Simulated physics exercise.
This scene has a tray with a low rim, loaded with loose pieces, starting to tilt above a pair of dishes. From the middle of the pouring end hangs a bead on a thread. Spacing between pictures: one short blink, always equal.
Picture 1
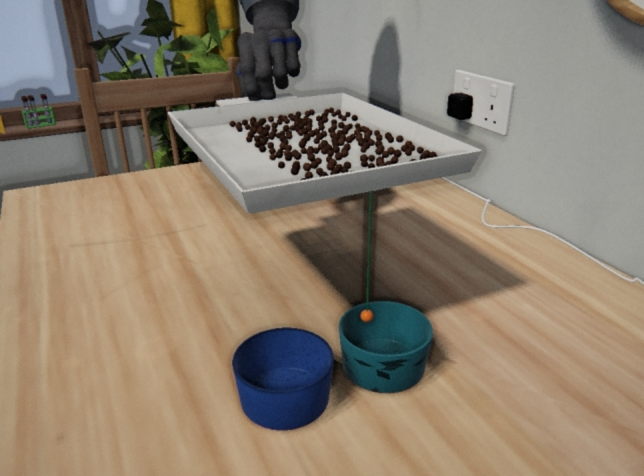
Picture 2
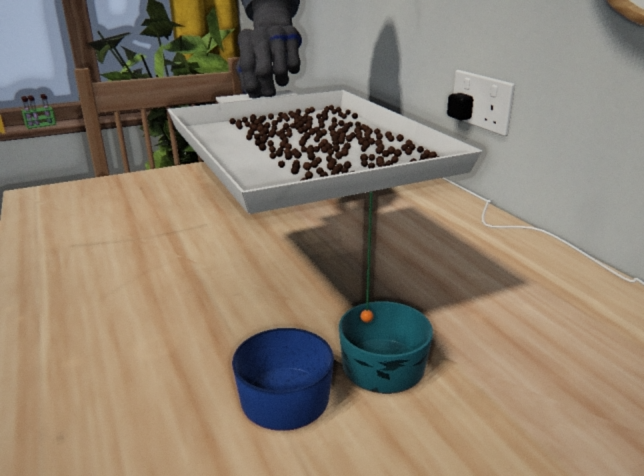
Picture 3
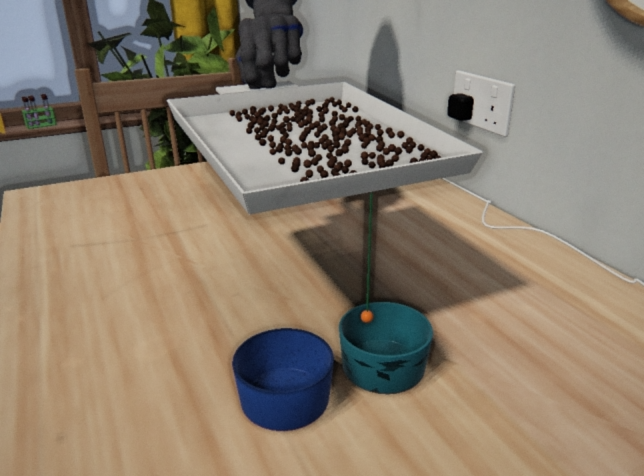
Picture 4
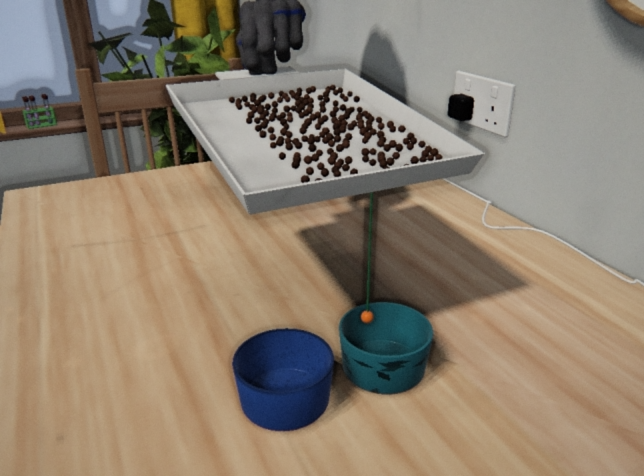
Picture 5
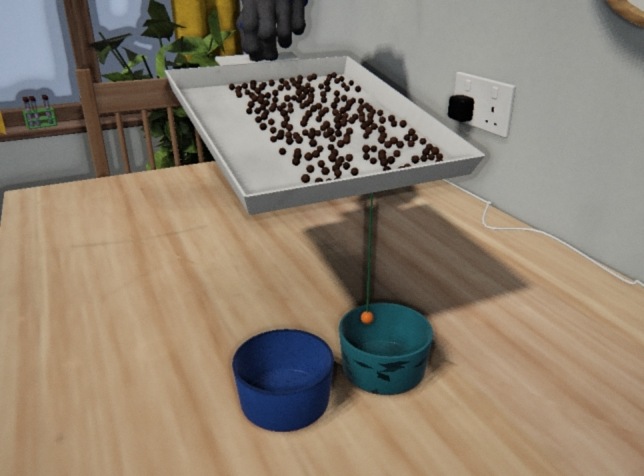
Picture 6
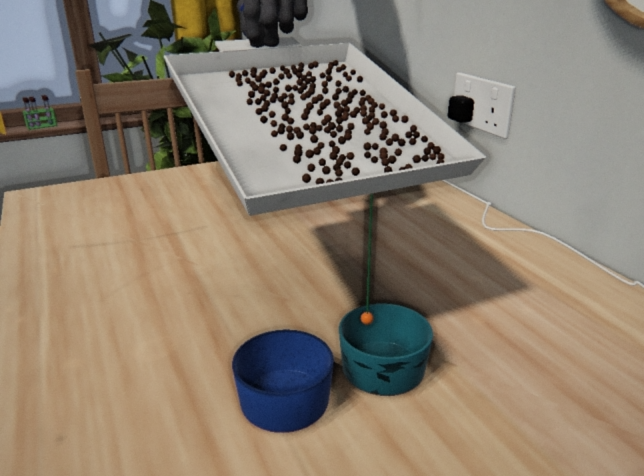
White tray of dark brown berries tilting slightly as a gloved hand lifts its far side, above blue and teal dishes.
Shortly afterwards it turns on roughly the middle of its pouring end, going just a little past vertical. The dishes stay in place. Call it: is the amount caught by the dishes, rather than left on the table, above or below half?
Below half.
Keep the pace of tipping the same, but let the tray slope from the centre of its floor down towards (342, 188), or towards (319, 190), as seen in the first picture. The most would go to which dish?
Taking them in order: Left side, followed by left side.
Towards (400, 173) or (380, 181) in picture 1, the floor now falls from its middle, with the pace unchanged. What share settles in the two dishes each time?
10 and 10 per cent, in that order.
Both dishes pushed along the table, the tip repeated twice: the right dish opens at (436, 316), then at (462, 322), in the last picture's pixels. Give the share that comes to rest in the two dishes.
First position: Some 10 %; second position: Some 40 %.
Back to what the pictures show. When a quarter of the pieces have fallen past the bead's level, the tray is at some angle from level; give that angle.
Near 105 degrees.
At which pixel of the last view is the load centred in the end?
Around (425, 431).
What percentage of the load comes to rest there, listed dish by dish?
For the left dish some 0 %, for the right dish some 0 %.
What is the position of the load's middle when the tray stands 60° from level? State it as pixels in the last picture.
The centre of the load shows up near (391, 169) in the last view.
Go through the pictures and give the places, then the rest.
The first frame shows corners of the pouring end at (248, 188) and (472, 149), level; middle of the load at (317, 141), allspice berries; left dish at (303, 406); right dish at (409, 370); bead on its thread at (367, 316).
The second frame shows corners of the pouring end at (248, 188) and (472, 150), level; middle of the load at (317, 139).
The third frame shows corners of the pouring end at (248, 189) and (473, 150), tipped barely, level across its low end; middle of the load at (317, 134).
The fourth frame shows corners of the pouring end at (249, 189) and (475, 151), tipped a little, level across its low end; middle of the load at (318, 127).
The fifth frame shows corners of the pouring end at (250, 191) and (476, 153), tipped a little, level across its low end; middle of the load at (319, 119).
The sixth frame shows corners of the pouring end at (250, 192) and (477, 154), tipped a little, level across its low end; middle of the load at (320, 112); left dish at (303, 408); right dish at (409, 373).
Soon after the last picture, tray tipped steeply; nearly all on the tray; a stray few in the air.
A little later, tray tipped right over; about half on the tray; a stray few in the right dish; a small part outside both; about a third in the air.
Later still, tray tipped past a quarter turn; a stray few in the left dish; a stray few in the right dish; nearly all outside both.
At rest, tray tipped past a quarter turn; a stray few in the left dish; a stray few in the right dish; nearly all outside both.
